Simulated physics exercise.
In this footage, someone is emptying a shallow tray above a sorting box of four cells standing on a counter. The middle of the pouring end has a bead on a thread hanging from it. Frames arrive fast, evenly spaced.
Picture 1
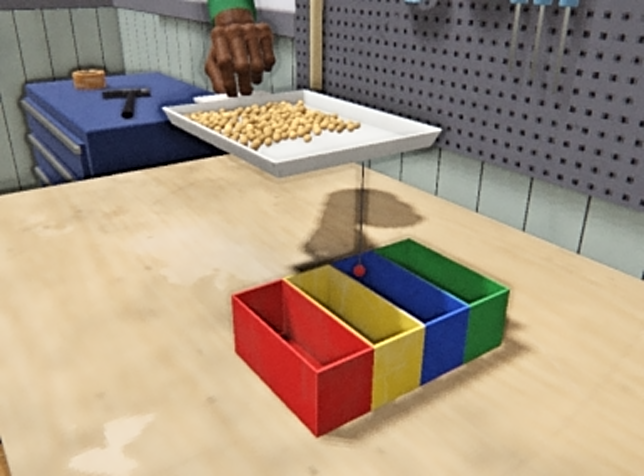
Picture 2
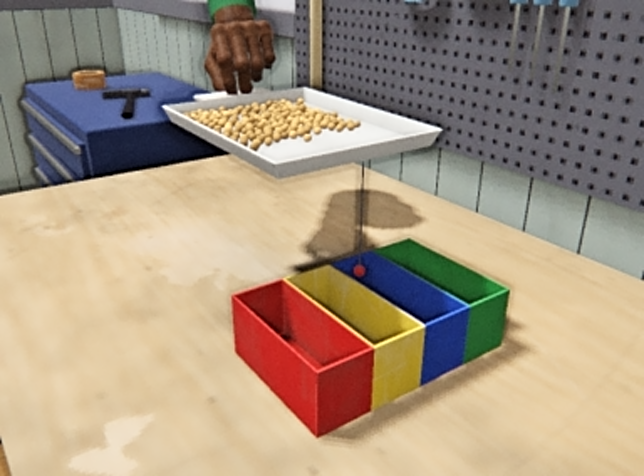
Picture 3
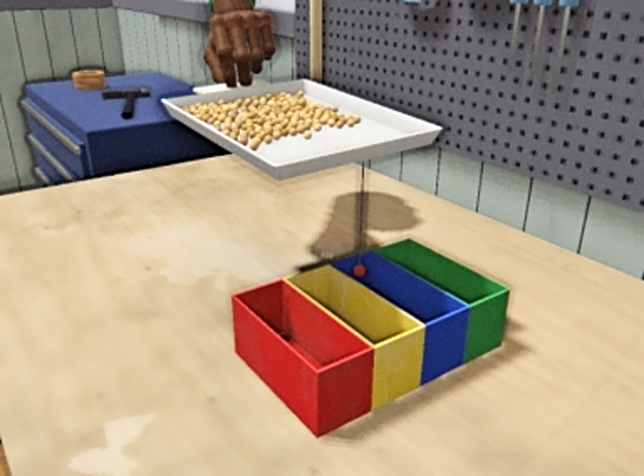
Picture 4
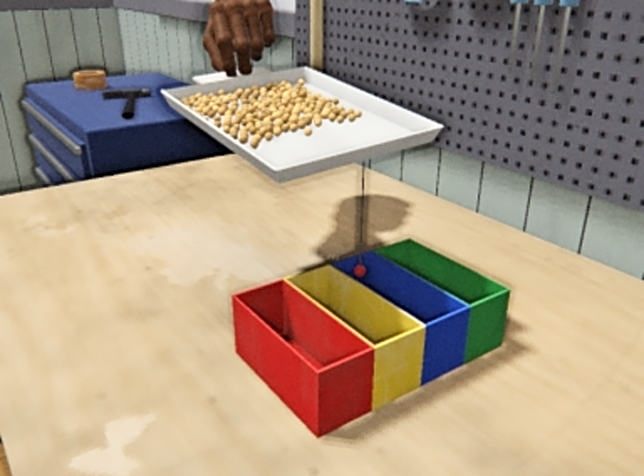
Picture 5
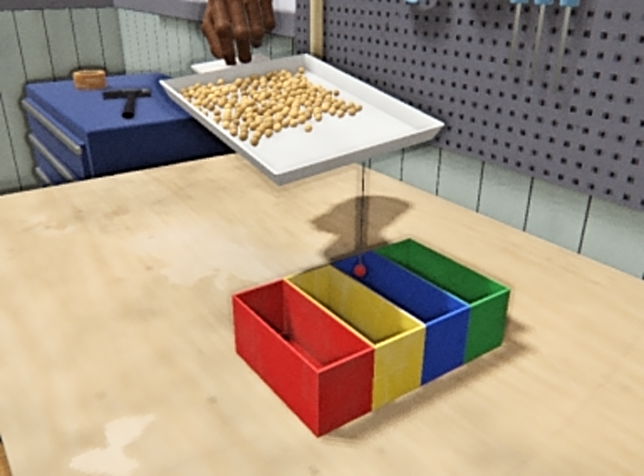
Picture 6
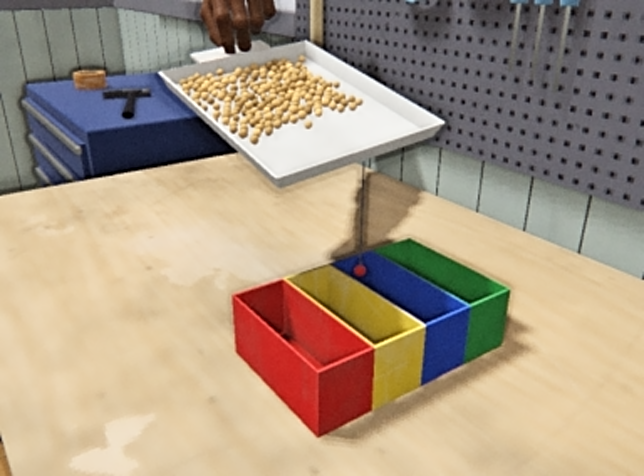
A white tray of dried chickpeas, held by a hand at its back, gradually tilted with its left front corner dipping slightly, above a red, yellow, blue and green sorting box on a counter.
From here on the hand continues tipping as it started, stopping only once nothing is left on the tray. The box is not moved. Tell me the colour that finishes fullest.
It's red.
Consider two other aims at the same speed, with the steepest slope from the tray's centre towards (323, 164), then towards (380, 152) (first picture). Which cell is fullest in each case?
That red cell, then green.
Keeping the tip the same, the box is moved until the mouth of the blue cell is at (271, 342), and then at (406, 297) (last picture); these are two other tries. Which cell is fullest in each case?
Try 1 - that green cell. Try 2 - red.
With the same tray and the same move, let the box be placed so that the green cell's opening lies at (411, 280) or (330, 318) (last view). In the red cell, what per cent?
It comes to roughly 40 per cent in one try and roughly 0 per cent in the next.
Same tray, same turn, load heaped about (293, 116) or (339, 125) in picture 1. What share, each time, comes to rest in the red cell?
Close to 70 in a hundred, then close to 60 in a hundred.
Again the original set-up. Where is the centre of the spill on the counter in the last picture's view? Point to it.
Close to pixel (217, 427) in the last view.
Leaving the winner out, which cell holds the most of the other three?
The answer here is yellow.
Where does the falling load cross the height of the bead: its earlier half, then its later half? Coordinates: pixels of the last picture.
About (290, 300) to begin with, then about (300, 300).
Soon after the last picture, tray tipped steeply; nearly all on the tray; a stray few in the red cell; a stray few in the yellow cell; a stray few falling or outside the box.
A little later, tray tipped right over; a stray few on the tray; about half in the red cell; a small part in the yellow cell; about a quarter falling or outside the box.
Later still, tray tipped past a quarter turn; about two thirds in the red cell; a small part in the yellow cell; a stray few in the blue cell; a small part falling or outside the box.
At rest, tray tipped past a quarter turn; about two thirds in the red cell; a small part in the yellow cell; a stray few in the blue cell; none in the green cell; a small part outside the box.
